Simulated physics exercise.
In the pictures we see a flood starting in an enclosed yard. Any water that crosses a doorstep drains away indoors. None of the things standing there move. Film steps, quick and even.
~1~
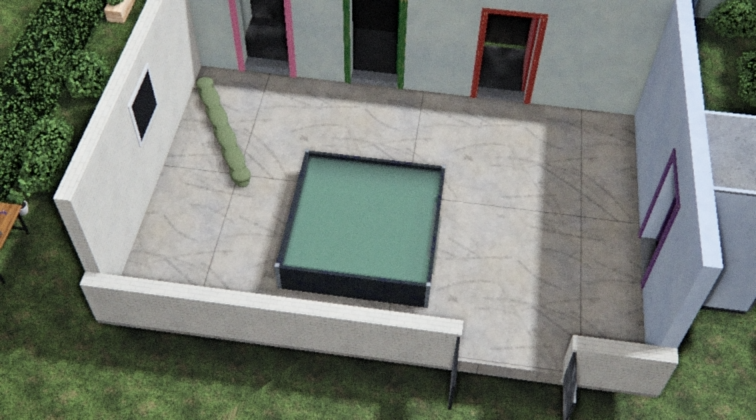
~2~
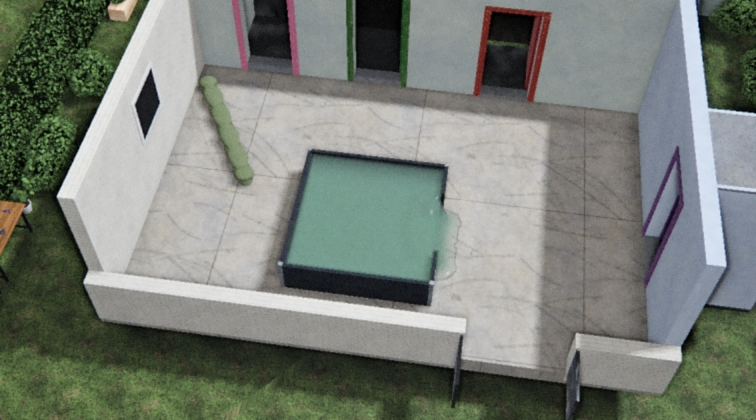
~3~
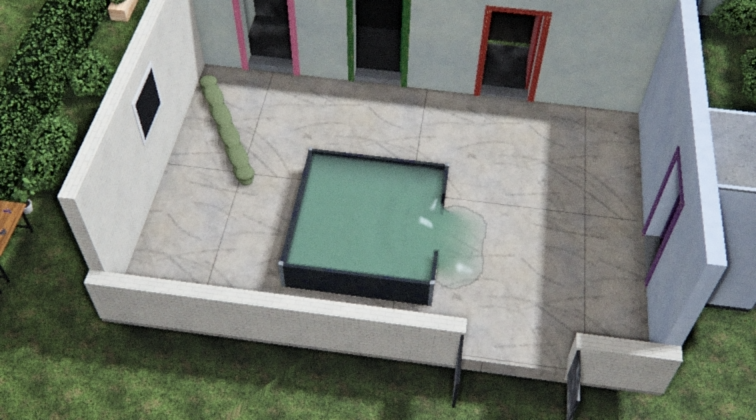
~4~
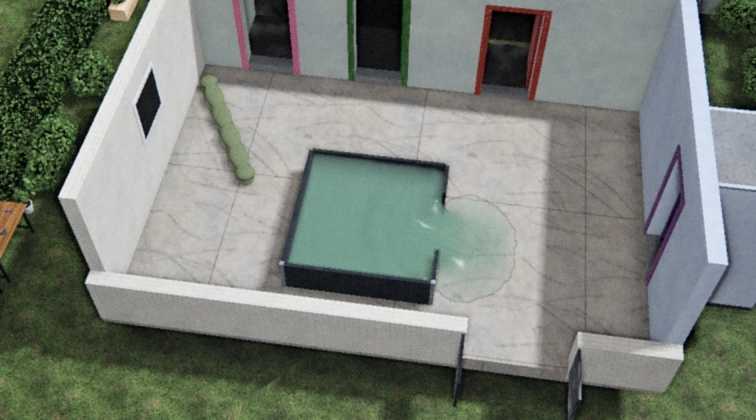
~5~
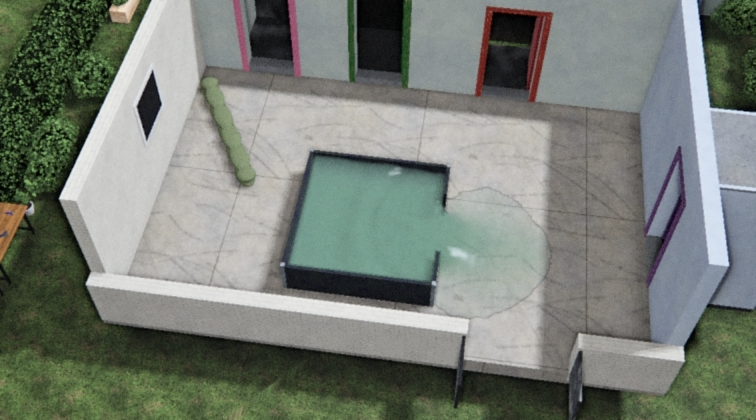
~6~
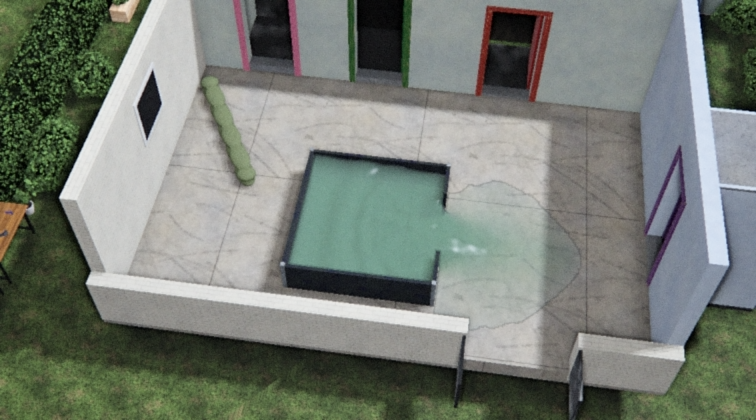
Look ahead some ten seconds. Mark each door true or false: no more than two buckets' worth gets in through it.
Red door: True, green door: True, pink door: True, purple door: False.
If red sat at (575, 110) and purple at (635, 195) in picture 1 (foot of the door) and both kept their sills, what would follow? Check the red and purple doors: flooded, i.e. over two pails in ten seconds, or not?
What you'd see: The red door tops the limit and the purple door tops the limit.
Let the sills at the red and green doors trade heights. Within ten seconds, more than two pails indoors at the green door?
For the green door, I reckon it remains short.
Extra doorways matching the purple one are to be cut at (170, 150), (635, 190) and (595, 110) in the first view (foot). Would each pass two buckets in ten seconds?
First stays short of it, second crosses the line, third crosses the line.
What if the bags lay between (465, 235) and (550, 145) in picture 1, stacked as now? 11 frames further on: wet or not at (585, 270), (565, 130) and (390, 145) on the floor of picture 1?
Taking the spots in turn: Submerged, untouched and untouched.
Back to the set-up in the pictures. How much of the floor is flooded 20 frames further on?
Close to 35 percent, by my reckoning.
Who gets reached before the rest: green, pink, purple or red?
The one in purple, before the others.
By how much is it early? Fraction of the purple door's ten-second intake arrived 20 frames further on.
Approximately 55 in a hundred, I reckon.
A moment on, water covers 25 % of the floor; the red door not reached, the green door not reached, the pink door not reached, the purple door under two buckets in.
Next, water covers 30 % of the floor; the red door not reached, the green door not reached, the pink door not reached, the purple door over two buckets in.
Then, water covers 35 % of the floor; the red door not reached, the green door not reached, the pink door not reached, the purple door far over two buckets in.
Later, water covers 45 % of the floor; the red door wet at the sill, nothing in, the green door wet at the sill, nothing in, the pink door not reached, the purple door far over two buckets in.
In the end, water covers 70 % of the floor; the red door under two buckets in, the green door wet at the sill, nothing in, the pink door wet at the sill, nothing in, the purple door far over two buckets in.
